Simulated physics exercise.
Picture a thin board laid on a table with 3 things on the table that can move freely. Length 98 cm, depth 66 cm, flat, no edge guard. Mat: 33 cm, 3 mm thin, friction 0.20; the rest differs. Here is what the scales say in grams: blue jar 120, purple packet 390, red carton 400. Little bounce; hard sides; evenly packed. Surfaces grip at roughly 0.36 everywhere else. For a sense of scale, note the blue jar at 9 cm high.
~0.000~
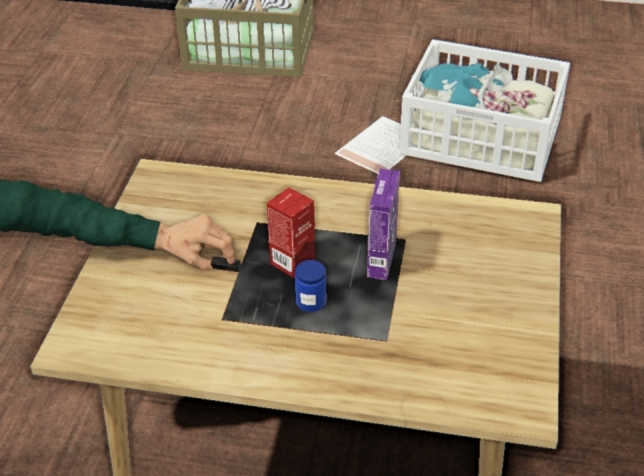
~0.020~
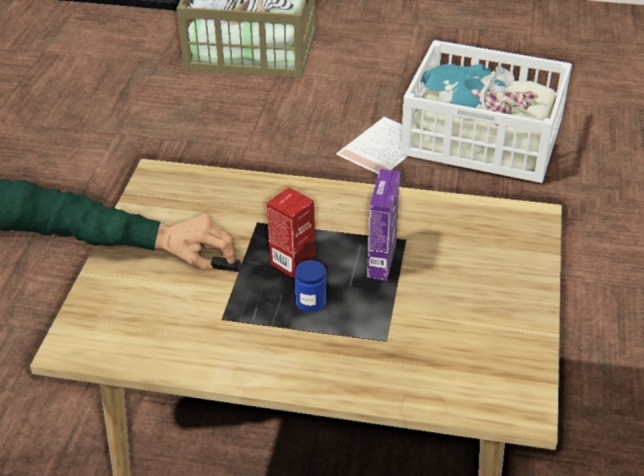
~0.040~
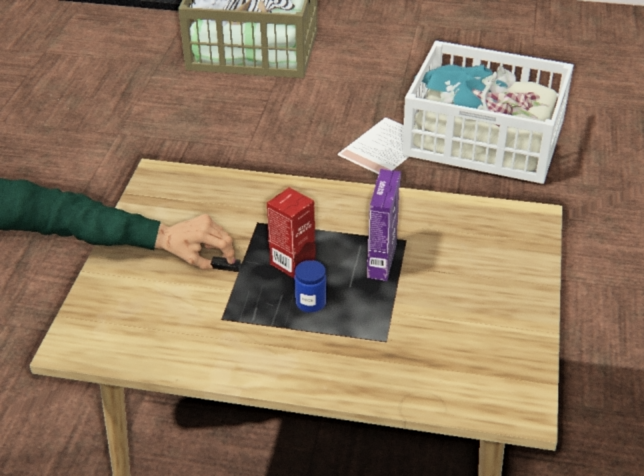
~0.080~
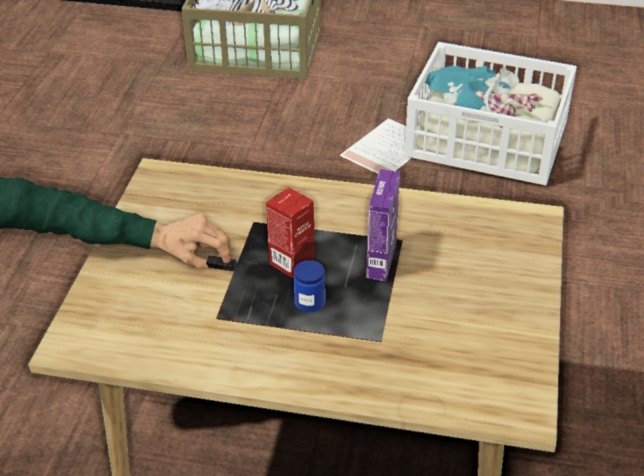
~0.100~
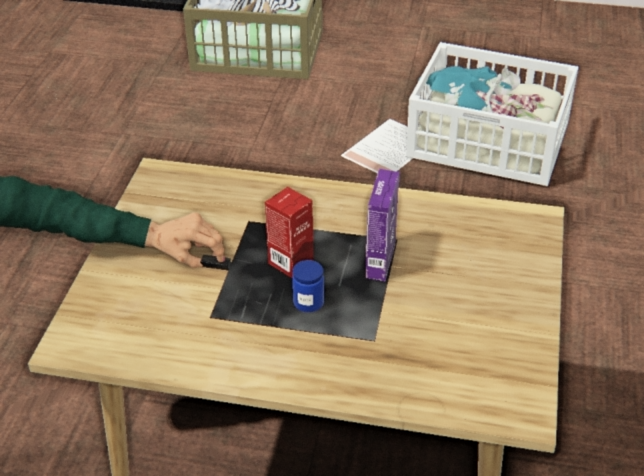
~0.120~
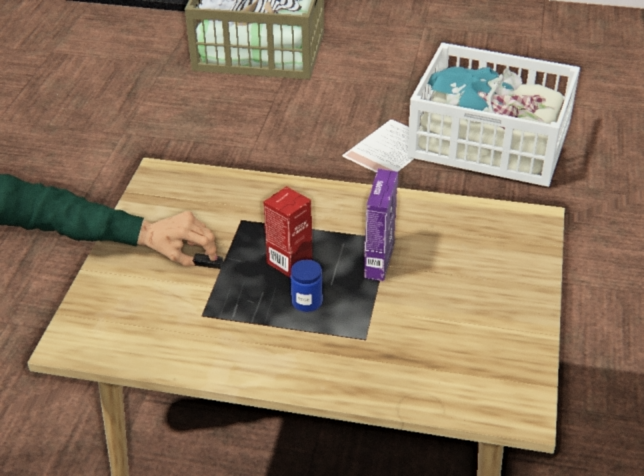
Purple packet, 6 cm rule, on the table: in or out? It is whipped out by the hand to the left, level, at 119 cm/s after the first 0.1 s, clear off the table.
In.
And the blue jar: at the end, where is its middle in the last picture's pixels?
About (259, 280).
Around 0.32 s, 27 cm of pull; purple packet at 7° to upright near (368, 224); blue jar shifted 8 cm; red carton shifted 8 cm.
Around 0.62 s, 63 cm of pull; purple packet shifted 2 cm near (374, 225); red carton at 3° to upright; blue jar shifted 10 cm.
Finally (2.4 s), not toppled but over 6 cm from the start, blue jar and red carton; purple packet still in place (within 6 cm). Final places as that camera would see them, purple packet near (373, 225).
